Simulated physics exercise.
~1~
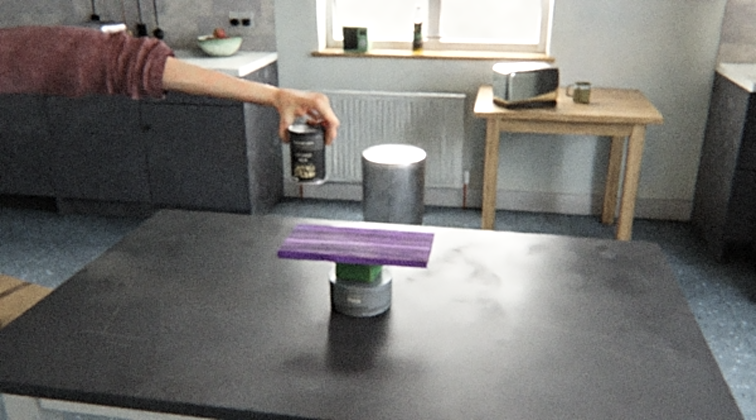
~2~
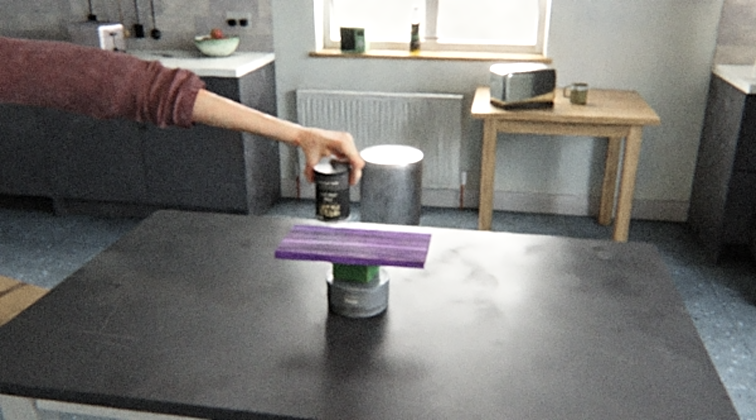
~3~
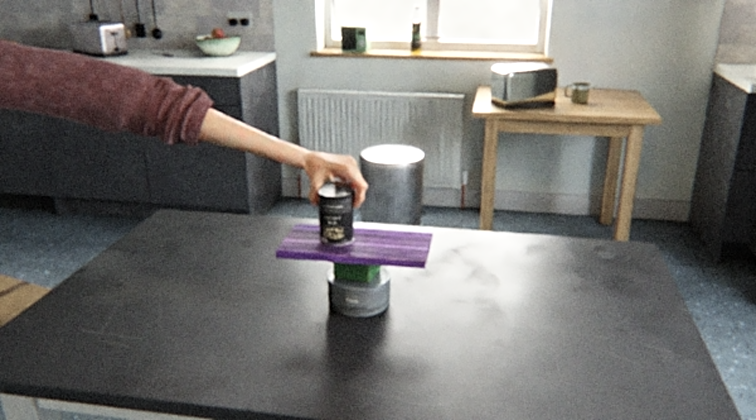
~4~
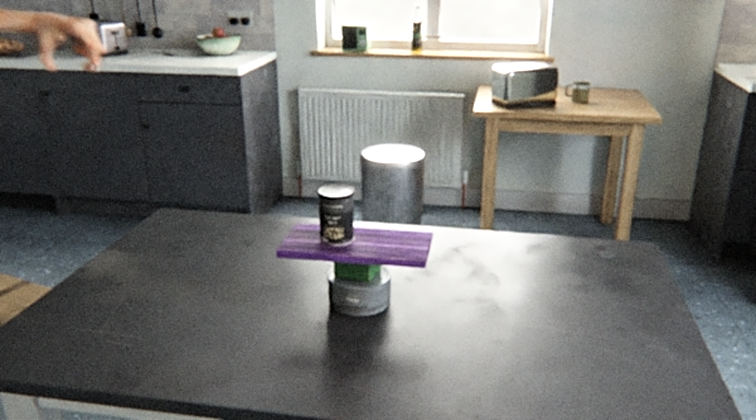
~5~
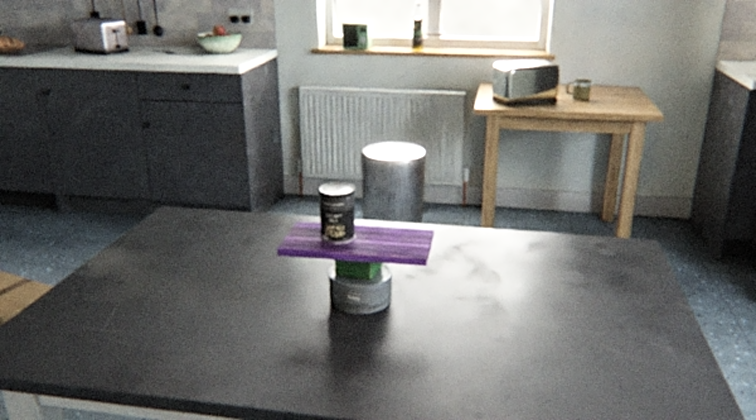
At first, a hand reaches in from the left holding a black tin above a dark table, where a purple board rests on a green block set on top of a grey tub. The arm carries the tin to the right and down towards the board. It then lowers the tin upright onto the board, a little left of the middle. The fingers let go, and the hand draws back to the left until it is out of view. The tin stays standing where it was placed, and the board, block and tub beneath it remain stacked and still.
